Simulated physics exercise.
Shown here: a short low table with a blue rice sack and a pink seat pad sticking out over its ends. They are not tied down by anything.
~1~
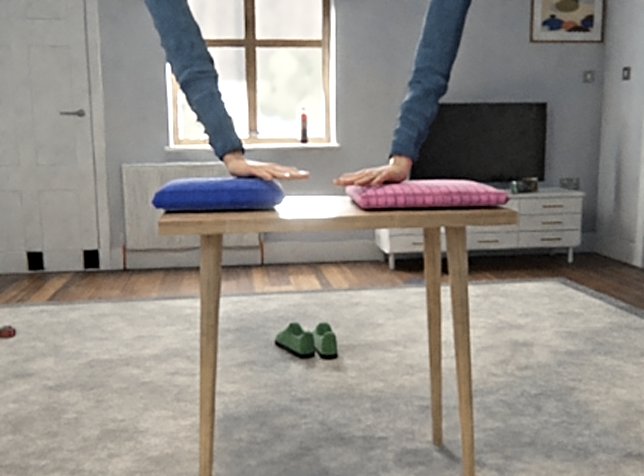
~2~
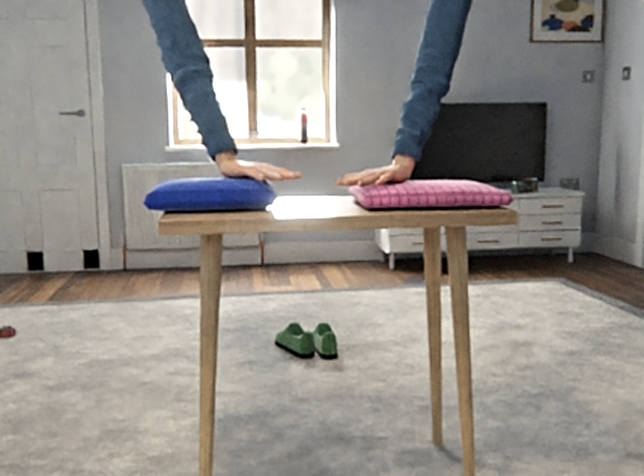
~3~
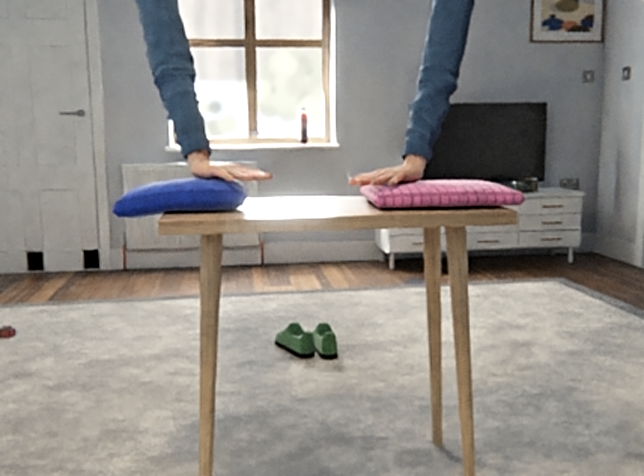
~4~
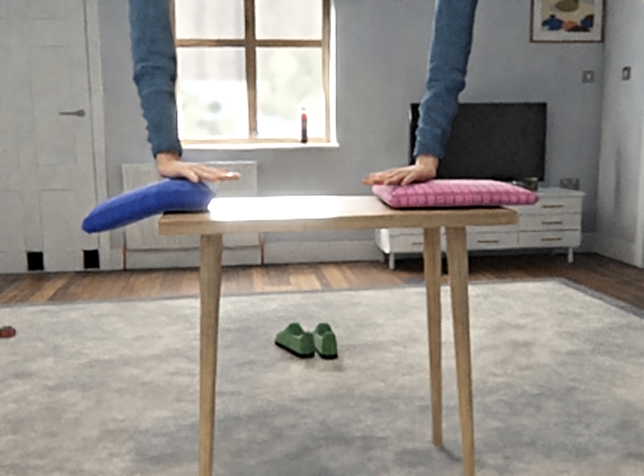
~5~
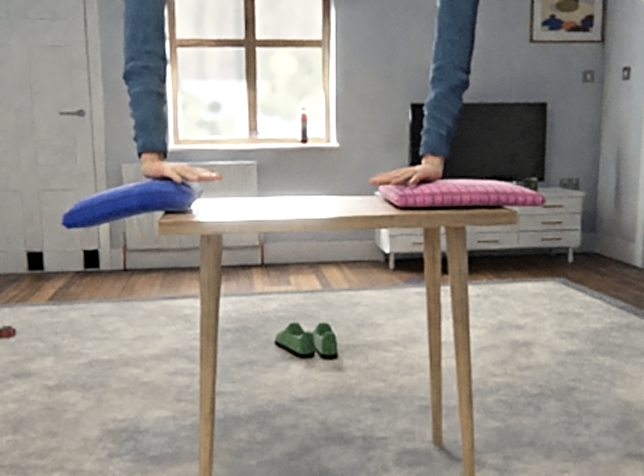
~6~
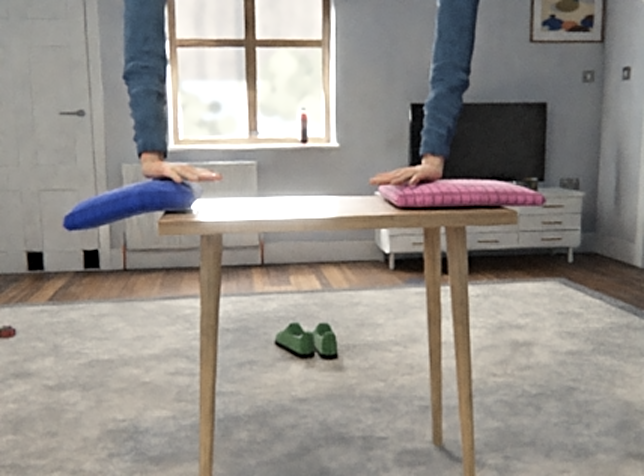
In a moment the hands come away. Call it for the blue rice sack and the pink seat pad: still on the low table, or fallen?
Blue rice sack: Fallen, pink seat pad: Still on.
Then, 0.34 s past the final frame, rice sack falling near (130, 286); seat pad unmoved.
Then, 0.62 s past the final frame, rice sack on the floor; seat pad unmoved.
When it is over, rice sack on the floor; seat pad unmoved. The blue rice sack goes down and the pink seat pad stays up there.
